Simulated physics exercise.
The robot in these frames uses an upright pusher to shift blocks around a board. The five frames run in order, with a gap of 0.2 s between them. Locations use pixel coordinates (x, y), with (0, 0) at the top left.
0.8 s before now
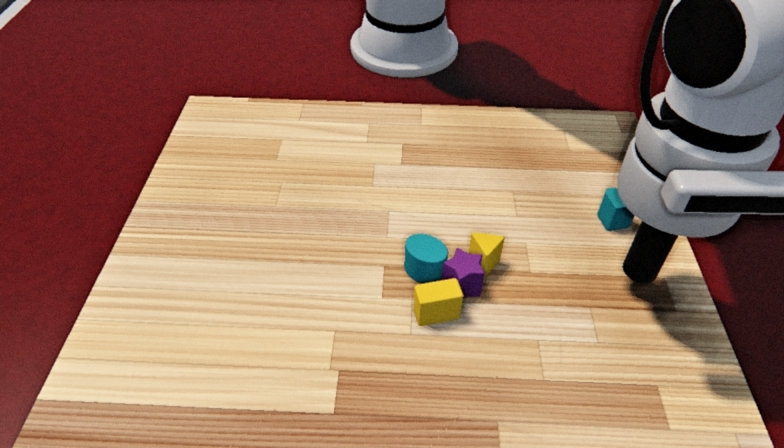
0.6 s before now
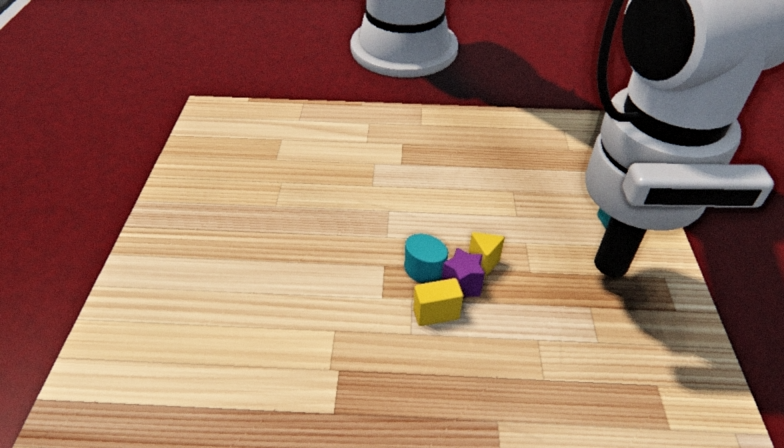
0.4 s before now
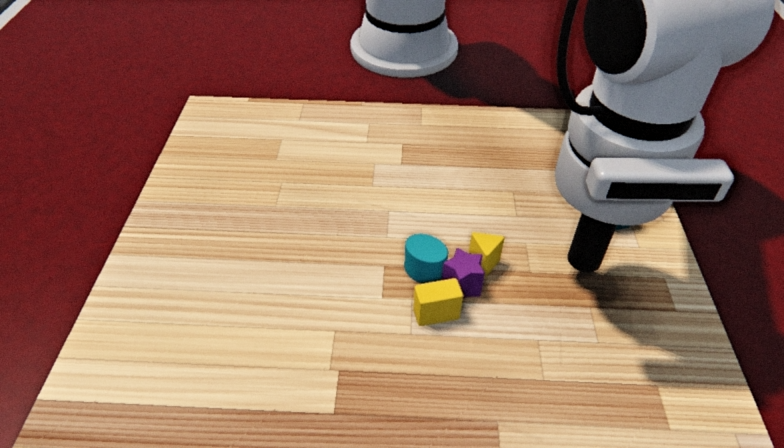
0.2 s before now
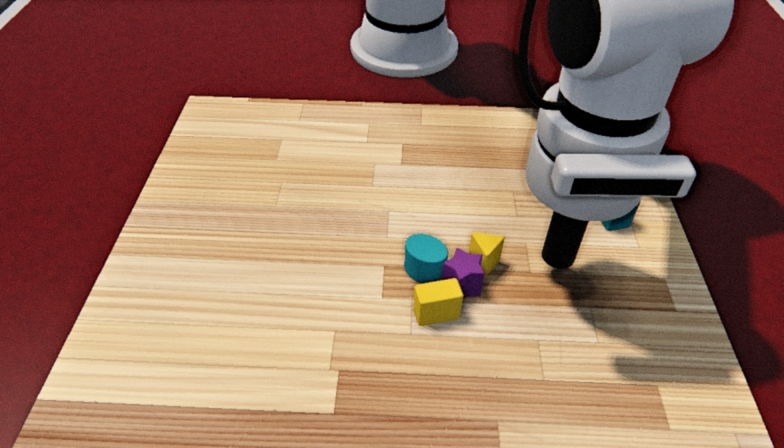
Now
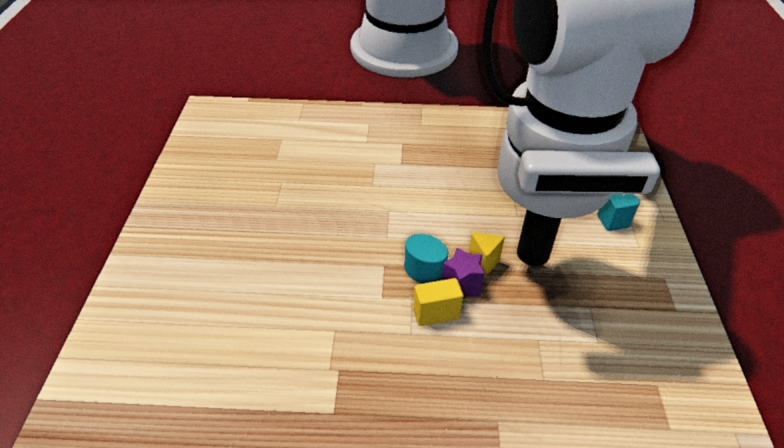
We see a robot arm with a black upright pusher glide left across a wooden board toward a cluster of turquoise, purple and yellow blocks, which stay still while another turquoise block near the right edge is hidden, then revealed.
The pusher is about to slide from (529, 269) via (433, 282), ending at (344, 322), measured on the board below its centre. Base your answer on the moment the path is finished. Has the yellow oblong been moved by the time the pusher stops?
Yes, it checks out.
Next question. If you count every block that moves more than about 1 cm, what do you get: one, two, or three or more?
The push will move three blocks or more.
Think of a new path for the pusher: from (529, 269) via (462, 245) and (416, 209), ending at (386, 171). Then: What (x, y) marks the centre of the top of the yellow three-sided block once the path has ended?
When the path ends, it will be at (451, 238).
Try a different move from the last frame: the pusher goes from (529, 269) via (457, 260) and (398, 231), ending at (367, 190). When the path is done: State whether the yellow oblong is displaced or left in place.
It keeps its position.
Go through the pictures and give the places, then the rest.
In the first frame, lower end of the pusher (639, 271), tops of blocks, turquoise oval block (427, 247), yellow oblong (439, 290), purple star-shaped block (466, 263), yellow three-sided block (488, 241).
In the second frame, pusher (611, 265), blocks as before.
In the third frame, pusher (584, 260), blocks as before.
In the fourth frame, pusher (558, 257), blocks as before.
In the fifth frame, pusher (533, 254), turquoise oval block (427, 247), yellow oblong (439, 290), purple star-shaped block (466, 263), yellow three-sided block (488, 241).
The first path, step by step. One third of the way, pusher (467, 260); turquoise oval block (417, 248), turned 25° clockwise; yellow oblong (435, 296), turned 15° clockwise; purple star-shaped block (450, 273), turned 45° anticlockwise; yellow three-sided block (448, 235), turned 25° clockwise.
Two thirds of the way, pusher (402, 278); turquoise oval block (383, 247), turned 100° clockwise; yellow oblong (431, 317), turned 30° anticlockwise; purple star-shaped block (410, 295), turned 100° anticlockwise; yellow three-sided block (444, 234), turned 30° clockwise.
At the end, pusher (342, 307); turquoise oval block (382, 247), turned 105° clockwise; yellow oblong (431, 318), turned 35° anticlockwise; purple star-shaped block (400, 301), turned 135° anticlockwise; yellow three-sided block (444, 234), turned 30° clockwise.
